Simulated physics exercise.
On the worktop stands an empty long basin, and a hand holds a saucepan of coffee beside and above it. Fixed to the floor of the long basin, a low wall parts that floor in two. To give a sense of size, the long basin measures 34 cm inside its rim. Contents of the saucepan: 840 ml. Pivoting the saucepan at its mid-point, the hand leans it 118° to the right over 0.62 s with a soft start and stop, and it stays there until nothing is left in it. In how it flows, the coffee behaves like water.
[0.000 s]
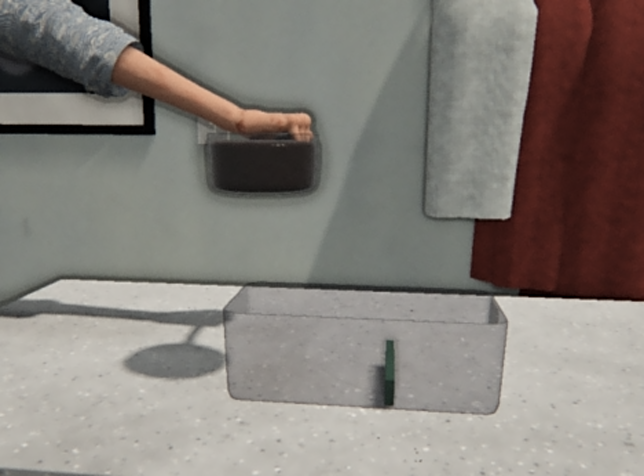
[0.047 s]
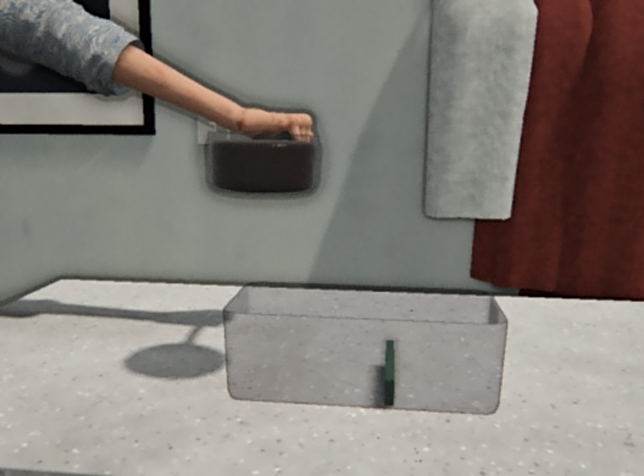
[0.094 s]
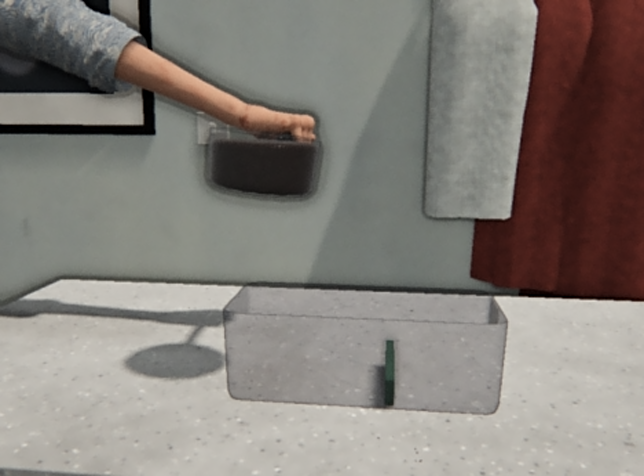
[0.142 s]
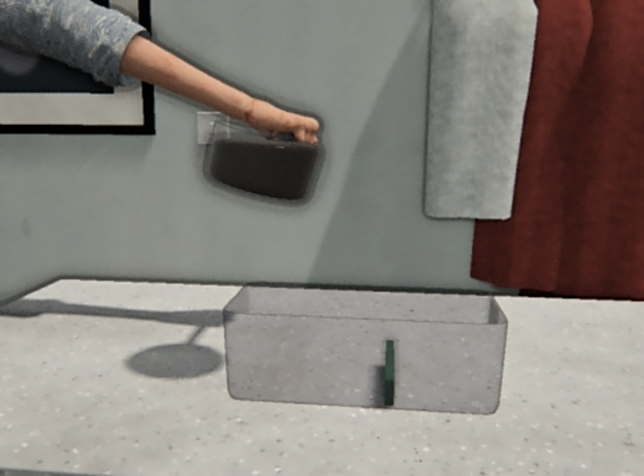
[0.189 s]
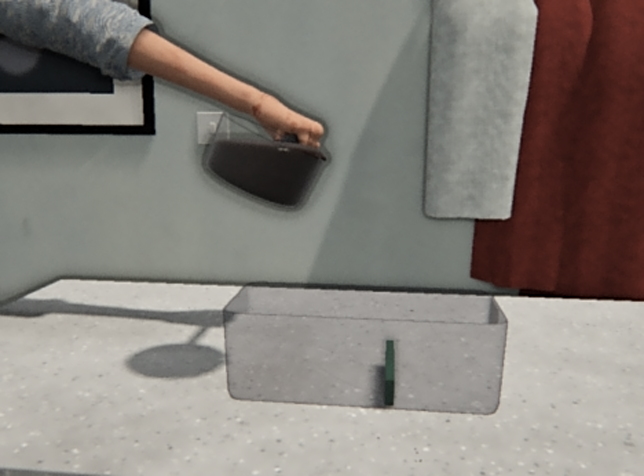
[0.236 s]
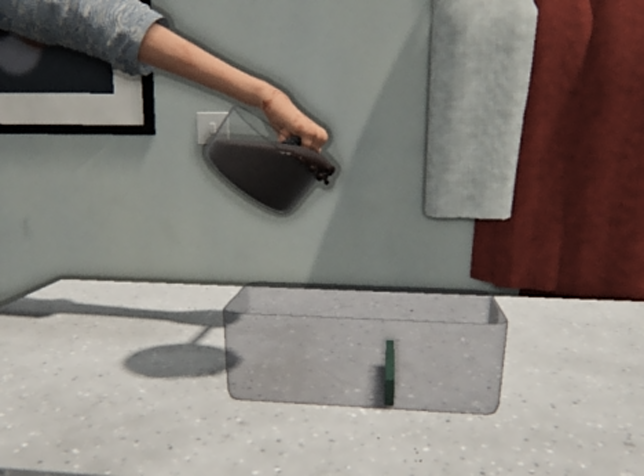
We see a hand holding a saucepan of dark liquid above and beside an empty clear basin with a low dividing wall; the hand leans the pan steadily to the right, and a little liquid starts over its edge.
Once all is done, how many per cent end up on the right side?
Roughly 18 percent ends up on the right side.
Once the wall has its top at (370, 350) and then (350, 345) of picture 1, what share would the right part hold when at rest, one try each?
35 % and 60 %.
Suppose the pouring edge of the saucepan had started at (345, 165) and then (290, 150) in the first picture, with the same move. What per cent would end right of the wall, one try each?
The first try gives 35 percent and the second 20 percent.
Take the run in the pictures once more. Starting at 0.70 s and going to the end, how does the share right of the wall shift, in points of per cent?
Net gain of about 8.
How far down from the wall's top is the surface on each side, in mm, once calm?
Left side: Around 12 mm. Right side: Around 26 mm.
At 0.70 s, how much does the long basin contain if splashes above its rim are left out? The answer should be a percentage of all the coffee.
Value: Approx. 88 %.
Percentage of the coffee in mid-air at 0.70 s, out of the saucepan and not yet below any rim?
I'd say some 10 per cent is in the air.
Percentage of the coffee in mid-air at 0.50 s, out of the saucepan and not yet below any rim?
Estimate: Some 52 % of the total.
After 0.50 s the tilt is 108° and 15 per cent is still to pour, 30 is left of the wall and 4 right of it.
After 0.70 s the tilt is 118° and 1 per cent is still to pour, 78 is left of the wall and 11 right of it.
After 0.90 s the tilt is 118° and 0 per cent is still to pour, 76 is left of the wall and 17 right of it.
After 1.12 s the tilt is 118° and 0 per cent is still to pour, 75 is left of the wall and 18 right of it.
In the end 75 per cent lies left of the wall, 18 right of it and 6 outside.
